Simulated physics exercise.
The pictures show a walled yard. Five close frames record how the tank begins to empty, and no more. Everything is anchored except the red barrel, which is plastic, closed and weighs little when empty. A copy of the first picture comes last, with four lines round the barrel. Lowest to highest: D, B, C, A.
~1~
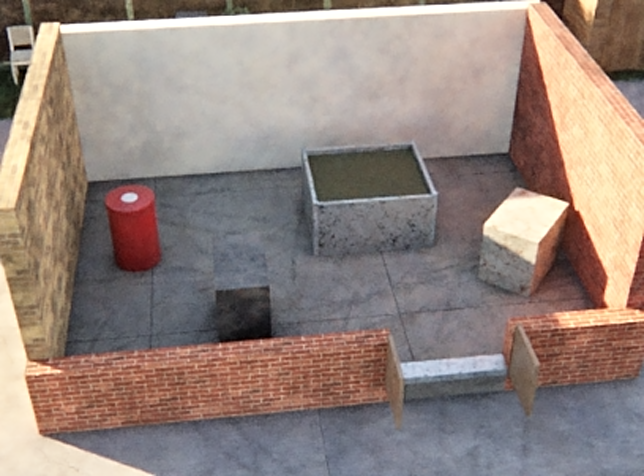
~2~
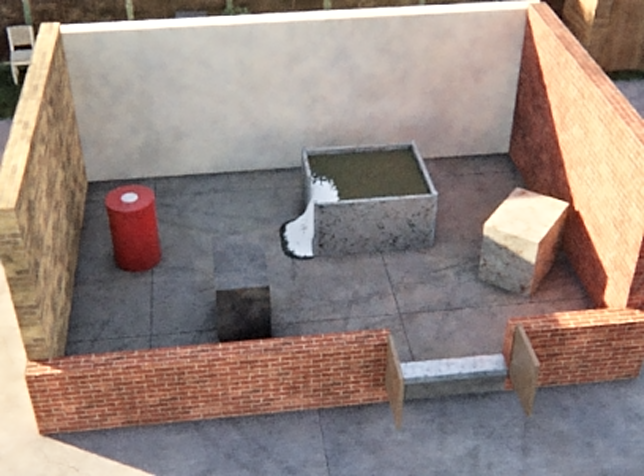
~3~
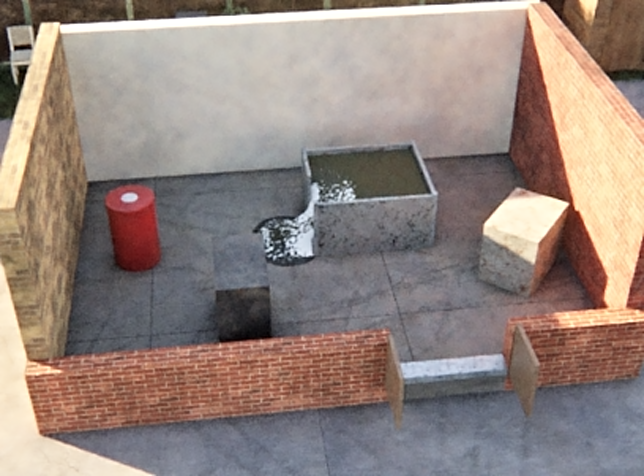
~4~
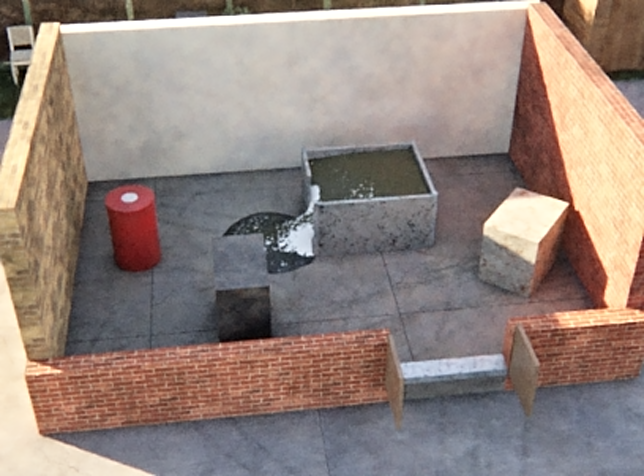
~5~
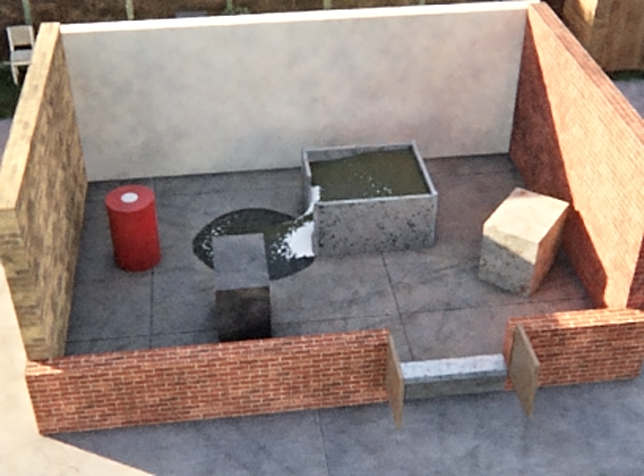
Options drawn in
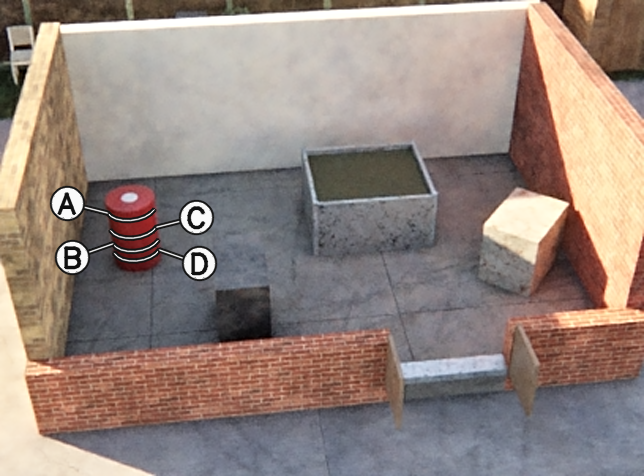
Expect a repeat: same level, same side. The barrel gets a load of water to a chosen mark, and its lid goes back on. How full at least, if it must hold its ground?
That is level B.
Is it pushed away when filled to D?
Yes.
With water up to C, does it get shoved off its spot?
No.
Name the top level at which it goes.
Here it is level D.
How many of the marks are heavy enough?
Three.
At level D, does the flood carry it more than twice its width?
No, it does not.
In white, A at (130, 220); B at (135, 251); C at (133, 238); D at (136, 260); from the bottom up D, B, C, A.
If A is chosen, it does not move.
If B is chosen, it does not move.
If C is chosen, it does not move.
If D is chosen, it is pushed about half its own width away.
